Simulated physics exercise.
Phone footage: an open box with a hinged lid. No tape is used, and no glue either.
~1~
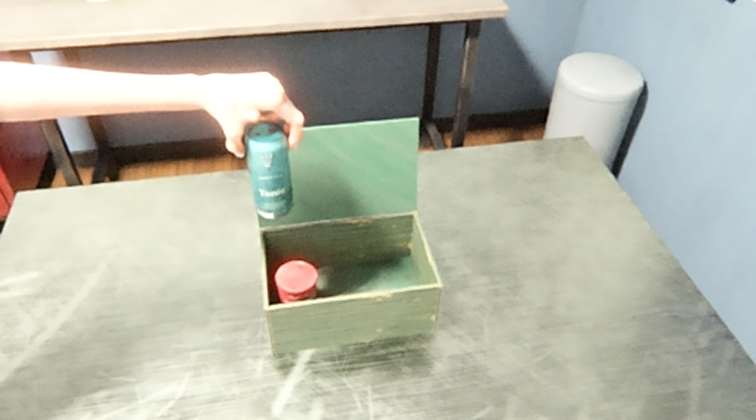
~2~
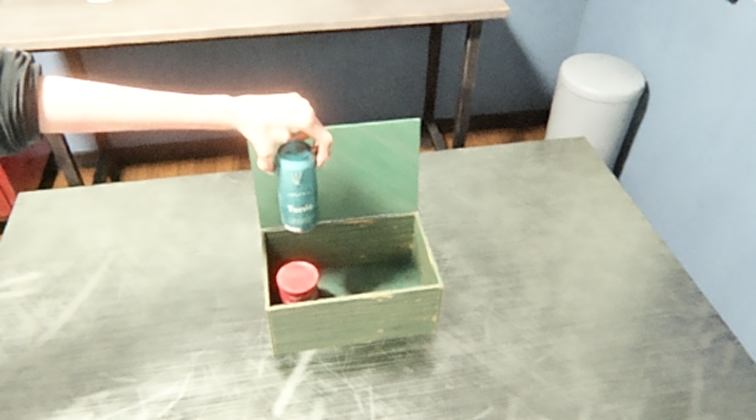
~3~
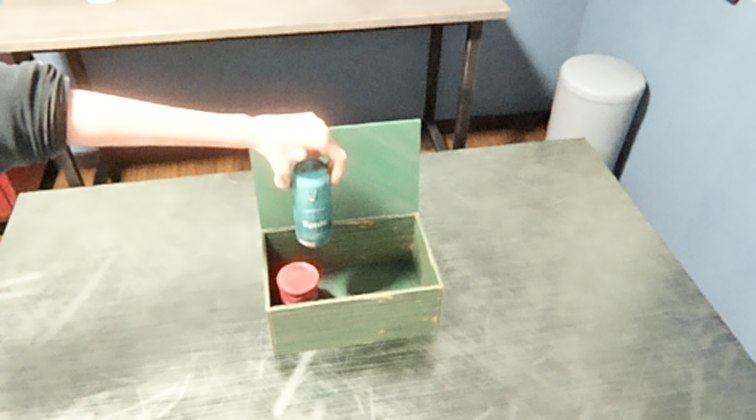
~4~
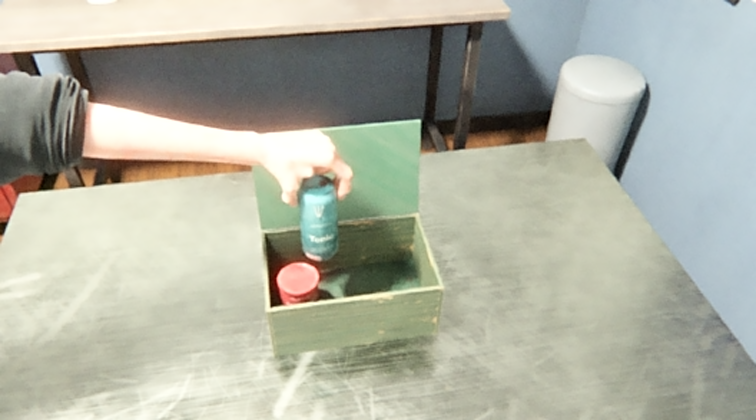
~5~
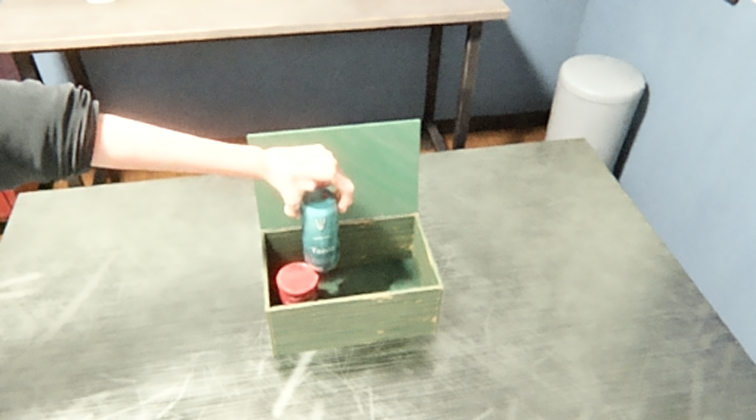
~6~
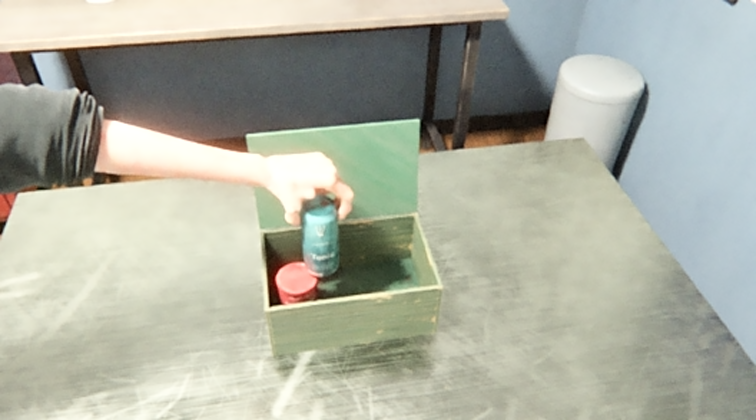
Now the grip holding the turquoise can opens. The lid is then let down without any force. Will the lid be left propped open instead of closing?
No - lid unobstructed.
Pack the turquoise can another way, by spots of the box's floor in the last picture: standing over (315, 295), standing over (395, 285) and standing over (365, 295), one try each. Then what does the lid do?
Going through the three tries, the lid settles all the way, then hangs open, then hangs open.
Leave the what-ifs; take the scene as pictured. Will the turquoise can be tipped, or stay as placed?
Observation: The turquoise can tilts over.
Then, 0.50 s after the last picture, turquoise can on its side near (373, 274).
Then, 1.60 s after the last picture, lid 59° above the rim; turquoise can on its side near (378, 274).
Then, 1.90 s after the last picture, lid 14° above the rim; turquoise can on its side near (378, 274).
At rest, lid shut; tipped over in the box, turquoise can; red tin in place. Seen from the same camera at the end, turquoise can near (375, 271).
